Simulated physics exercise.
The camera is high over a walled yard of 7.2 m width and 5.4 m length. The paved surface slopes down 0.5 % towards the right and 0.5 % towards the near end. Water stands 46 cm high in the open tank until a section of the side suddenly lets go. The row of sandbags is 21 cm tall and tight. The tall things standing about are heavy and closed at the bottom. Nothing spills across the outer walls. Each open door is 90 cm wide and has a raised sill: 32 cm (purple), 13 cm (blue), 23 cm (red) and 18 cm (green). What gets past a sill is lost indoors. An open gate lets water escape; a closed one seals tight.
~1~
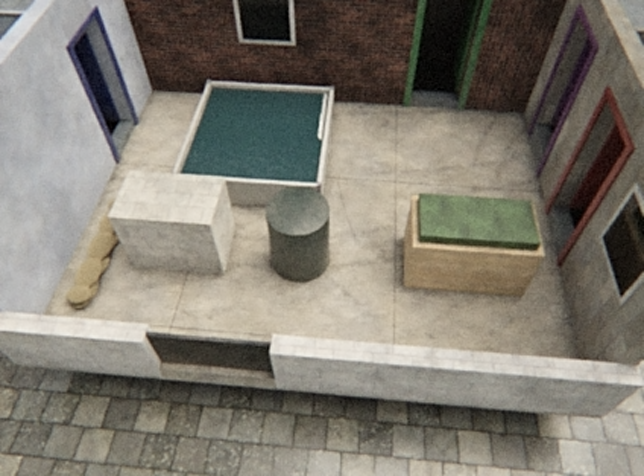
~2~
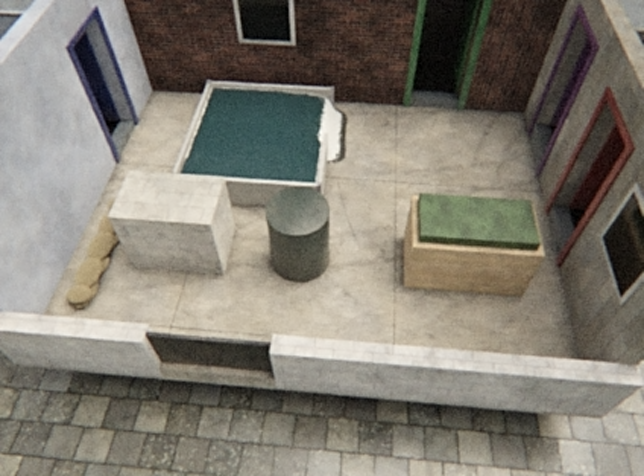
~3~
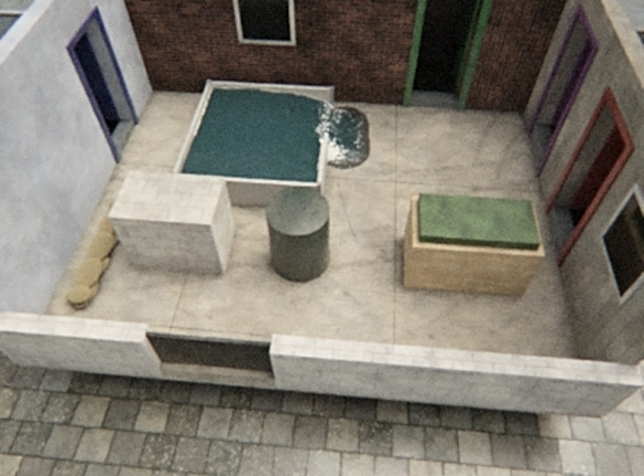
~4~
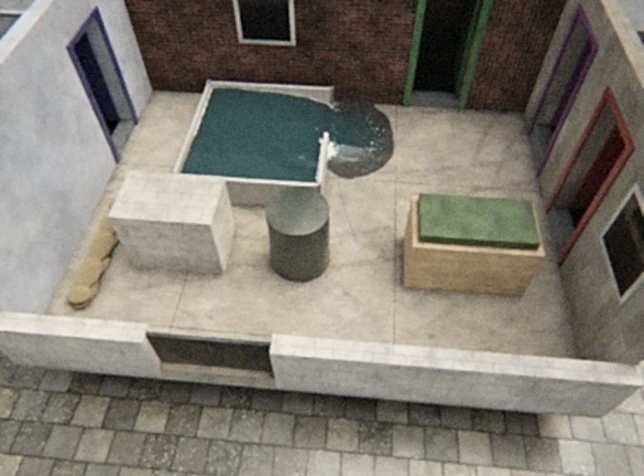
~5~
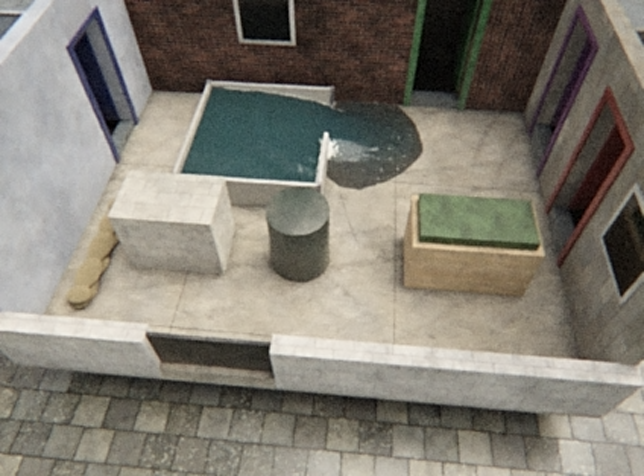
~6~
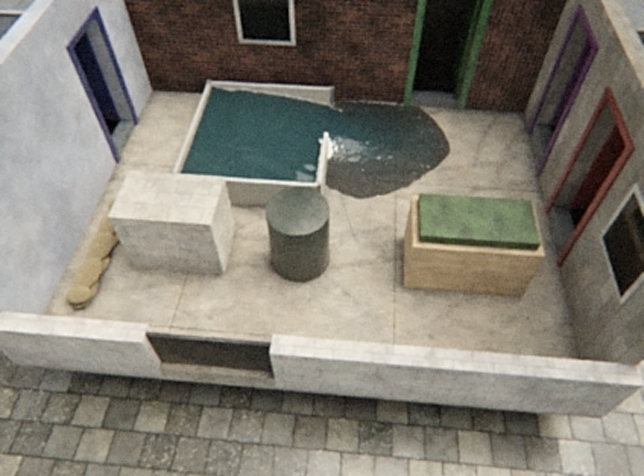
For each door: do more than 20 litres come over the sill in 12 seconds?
Door by door: At the purple door it keeps below the limit; at the blue door it keeps below the limit; at the red door it stays under the limit; at the green door it keeps below the limit.
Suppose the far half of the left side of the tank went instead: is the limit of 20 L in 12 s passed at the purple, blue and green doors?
Against that limit: Purple under, blue over, green under.
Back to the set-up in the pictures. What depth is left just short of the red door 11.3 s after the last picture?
Roughly 10.0 cm deep.
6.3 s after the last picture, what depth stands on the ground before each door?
In cm: Purple 15, blue 0, red 15, green 12.
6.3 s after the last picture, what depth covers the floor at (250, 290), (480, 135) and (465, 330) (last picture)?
In that order: 4, 13 and 5 cm.
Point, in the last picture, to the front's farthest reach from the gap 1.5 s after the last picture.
At about (541, 230).
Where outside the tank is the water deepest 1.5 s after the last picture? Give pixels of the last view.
At about (520, 131).
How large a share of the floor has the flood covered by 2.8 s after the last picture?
Some 35 per cent of it.
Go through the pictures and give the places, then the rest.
Still water, 46 cm deep, in the open tank at (259, 132), in the first picture.
Water pours out at (327, 128) and has run 0.7 m, to (335, 160); typically 5 cm deep outside, 46 cm at the open tank's back, in the second picture.
The front is at (363, 157), 0.8 m from the gap at (327, 129); 0.8 m2 of floor is under water; 46 cm left at the back of the open tank, in the third picture.
The front is at (380, 163), 1.2 m from the gap at (327, 129); 1.6 m2 of floor is under water; 46 cm left at the back of the open tank, in the fourth picture.
Water pours out at (327, 130) and has run 1.6 m, to (415, 153); typically 5 cm deep outside, 46 cm at the open tank's back, in the fifth picture.
The front is at (442, 152), 2.1 m from the gap at (327, 129); 3.4 m2 of floor is under water; 46 cm left at the back of the open tank, in the sixth picture.
Then, 0.7 s after the last picture water covers 25 % of the floor and is deepest (25 cm) near (342, 126); purple door 11 cm at the sill, 0 L in, blue door not reached, red door not reached, green door 13 cm at the sill, 0 L in.
Then, 1.5 s after the last picture water covers 25 % of the floor and is deepest (33 cm) near (520, 131); purple door 26 cm at the sill, 0 L in, blue door not reached, red door 6 cm at the sill, 0 L in, green door 15 cm at the sill, 0 L in.
Then, 2.8 s after the last picture water covers 35 % of the floor and is deepest (29 cm) near (507, 237); purple door 26 cm at the sill, 0 L in, blue door not reached, red door 15 cm at the sill, 0 L in, green door 11 cm at the sill, 0 L in.
Then, 6.3 s after the last picture water covers 75 % of the floor and is deepest (20 cm) near (574, 387); purple door 15 cm at the sill, 0 L in, blue door not reached, red door 15 cm at the sill, 0 L in, green door 12 cm at the sill, 0 L in.
Then, 11.3 s after the last picture water covers 90 % of the floor and is deepest (14 cm) near (560, 386); purple door 10 cm at the sill, 0 L in, blue door 4 cm at the sill, 0 L in, red door 10 cm at the sill, 0 L in, green door 9 cm at the sill, 0 L in.
